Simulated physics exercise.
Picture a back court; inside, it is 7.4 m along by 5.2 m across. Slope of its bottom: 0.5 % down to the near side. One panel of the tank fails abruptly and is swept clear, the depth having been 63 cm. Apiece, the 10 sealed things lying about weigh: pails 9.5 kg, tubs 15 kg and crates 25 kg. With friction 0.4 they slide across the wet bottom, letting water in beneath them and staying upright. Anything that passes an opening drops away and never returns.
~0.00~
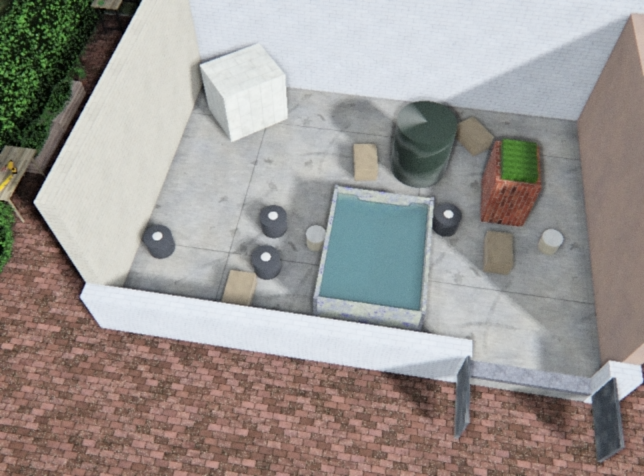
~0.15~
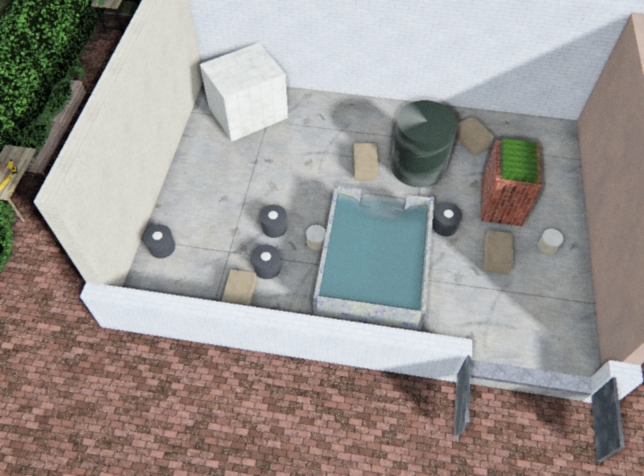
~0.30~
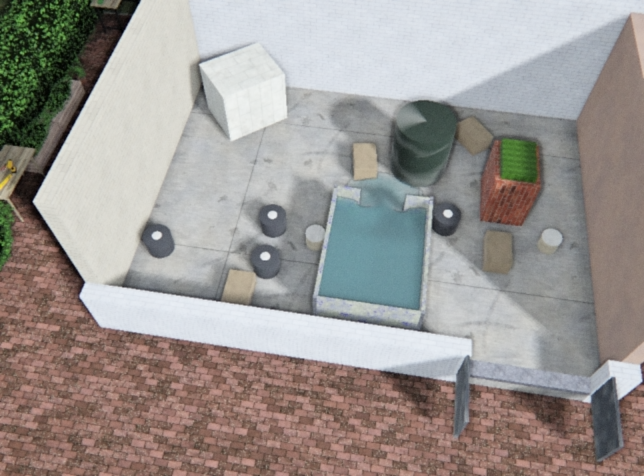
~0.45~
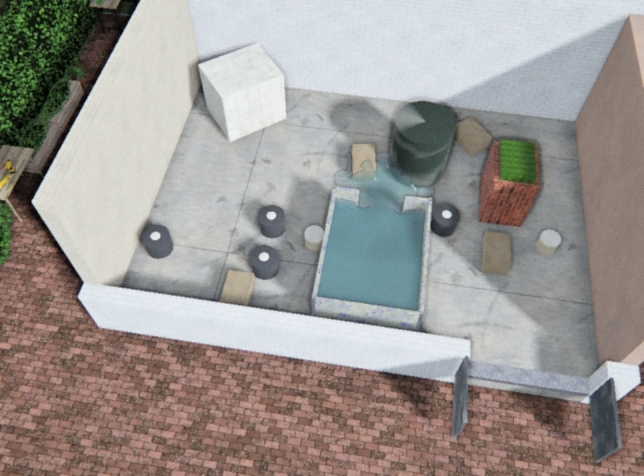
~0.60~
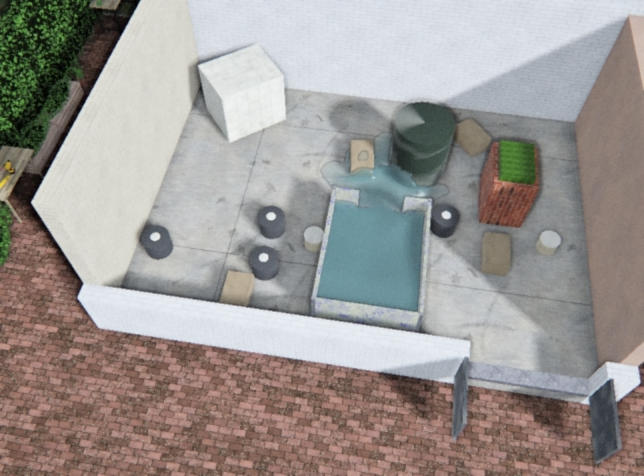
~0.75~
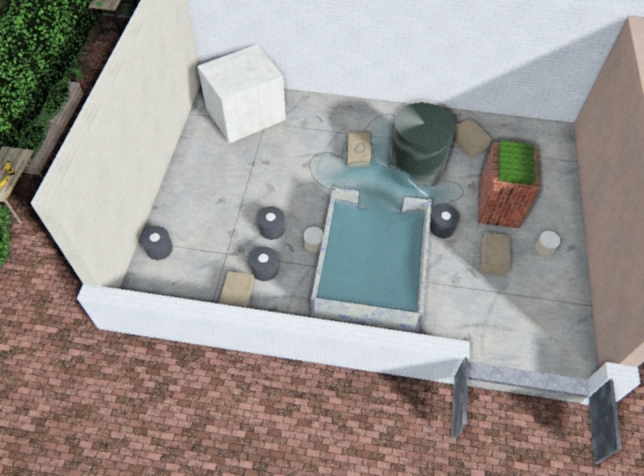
At the start, a walled court holds a full rectangular tank of water among scattered tubs and crates. A gap opens in the tank's far wall, and water pours through, spreading around the green cylinder and the nearest crate, which shifts slightly away from the tank while the other objects stay put.
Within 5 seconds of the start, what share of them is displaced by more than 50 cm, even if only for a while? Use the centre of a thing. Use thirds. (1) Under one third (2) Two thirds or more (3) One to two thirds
(1) Under one third.
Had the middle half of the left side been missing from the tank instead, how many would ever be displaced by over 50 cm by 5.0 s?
Then it comes to 5 of them.
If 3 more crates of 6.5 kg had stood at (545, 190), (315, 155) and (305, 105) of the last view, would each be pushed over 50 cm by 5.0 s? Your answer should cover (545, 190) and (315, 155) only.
First stays inside, then goes beyond.
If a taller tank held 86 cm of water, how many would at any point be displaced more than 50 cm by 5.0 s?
Count under that change: 3.
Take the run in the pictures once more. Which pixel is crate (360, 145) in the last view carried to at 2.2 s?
(299, 90) or thereabouts.
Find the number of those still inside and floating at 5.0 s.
I count 0.
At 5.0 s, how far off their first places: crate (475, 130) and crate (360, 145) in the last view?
Object 1: 0 cm. Object 2: 150 cm.
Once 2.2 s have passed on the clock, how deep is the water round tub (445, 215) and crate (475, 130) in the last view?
Around 3 cm and 3 cm.
After 1.1 s 1 of 10 are over 50 cm from their spots; 0 afloat.
After 2.2 s 1 of 10 are over 50 cm from their spots; 0 afloat.
After 3.5 s 1 of 10 are over 50 cm from their spots; 1 afloat.
After 5.0 s 1 of 10 are over 50 cm from their spots, and 1 have been at some point; 0 afloat.
